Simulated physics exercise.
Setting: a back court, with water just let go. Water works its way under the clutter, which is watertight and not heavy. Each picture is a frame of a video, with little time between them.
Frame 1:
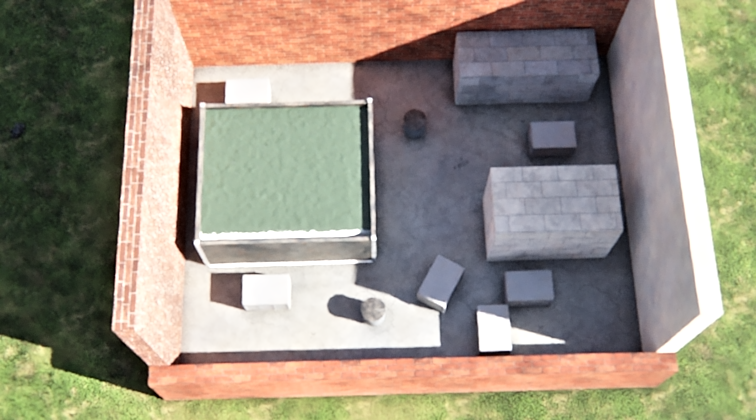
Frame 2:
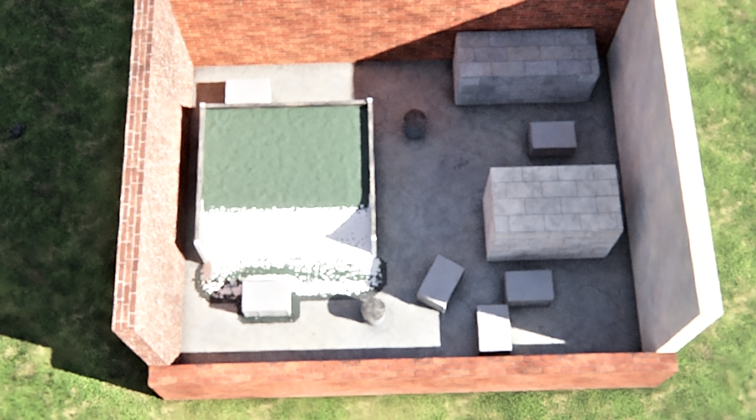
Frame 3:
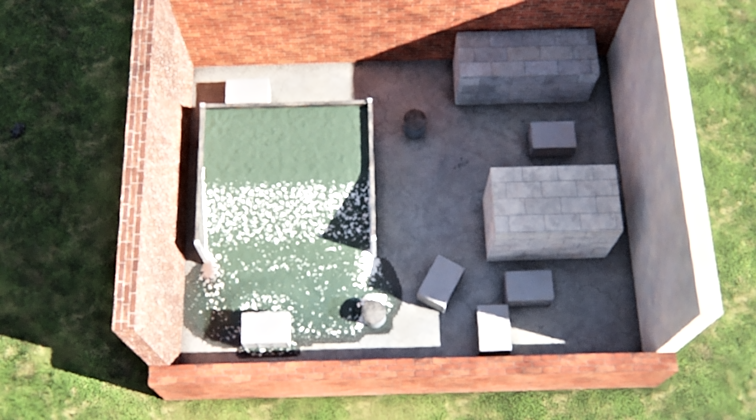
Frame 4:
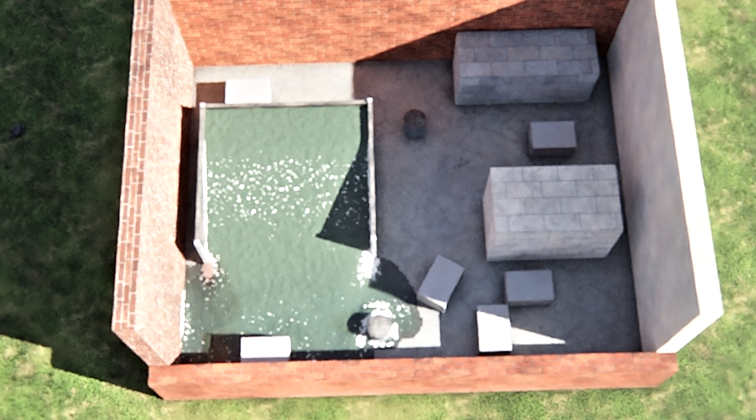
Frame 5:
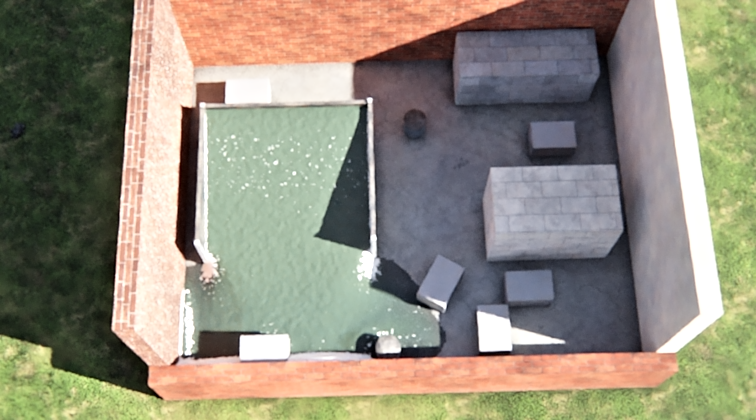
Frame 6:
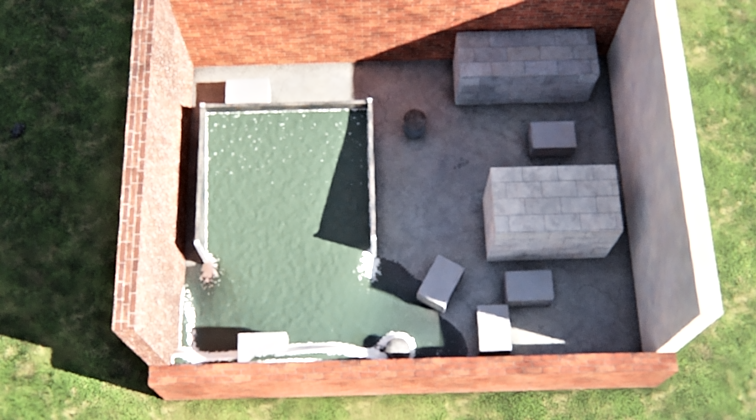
The video shows a walled court from above as green water pours from an enclosure at left and spreads along the near wall, shifting a pale crate toward that wall, then a pail toward it and slightly right.
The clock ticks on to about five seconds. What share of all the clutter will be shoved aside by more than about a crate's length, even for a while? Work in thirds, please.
My answer: One to two thirds.
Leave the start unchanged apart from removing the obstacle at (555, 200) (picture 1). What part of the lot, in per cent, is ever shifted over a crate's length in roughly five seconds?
I'd put it near 80 per cent of the things.
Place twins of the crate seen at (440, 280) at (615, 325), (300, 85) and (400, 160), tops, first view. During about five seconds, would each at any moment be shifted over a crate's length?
Here's how it goes: Never gets far, sent far off, and lastly never gets far.
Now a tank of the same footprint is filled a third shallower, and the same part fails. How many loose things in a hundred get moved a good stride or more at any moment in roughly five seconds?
60 per cent.
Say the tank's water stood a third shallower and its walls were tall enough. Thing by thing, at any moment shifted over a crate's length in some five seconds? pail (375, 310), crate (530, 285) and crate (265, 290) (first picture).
First one cleared the mark, second one cleared the mark, third one cleared the mark.
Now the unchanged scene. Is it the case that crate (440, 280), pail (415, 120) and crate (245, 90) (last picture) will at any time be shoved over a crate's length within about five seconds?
Listed order gives past that mark, then below that mark, and lastly below that mark.
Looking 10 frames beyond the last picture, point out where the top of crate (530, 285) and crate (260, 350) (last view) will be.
I'd say about (574, 264) for the first and about (226, 336) for the second.
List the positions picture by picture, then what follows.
The first picture shows a crate at (266, 289), on the bottom; a pail at (373, 309), on the bottom; 0 of 8 have shifted.
The second picture shows a crate at (266, 295), on the bottom, close to its start; a pail at (373, 309) rests on the ground; 1 of 8 have shifted.
The third picture shows a crate at (265, 327) rests on the ground, a stride from its start; a pail at (374, 311), on the bottom, close to its start; 1 of 8 have shifted.
The fourth picture shows a crate at (265, 353) floats, a stride from its start; a pail at (380, 325), on the bottom, close to its start; 2 of 8 have shifted.
The fifth picture shows a crate at (264, 351) floats, a stride from its start; a pail at (388, 347) rests on the ground, a stride from its start; 2 of 8 have shifted.
The sixth picture shows a crate at (262, 349) floats, a stride from its start; a pail at (399, 349) rests on the ground, a stride from its start; 2 of 8 have shifted.
A moment on, 2 of 8 are well off their spots; 2 afloat.
Next, 4 of 8 are well off their spots; 3 afloat.
Later, 4 of 8 are well off their spots; 4 afloat.
In the end, 4 of 8 are well off their spots, and 5 have been at some point; 7 afloat.
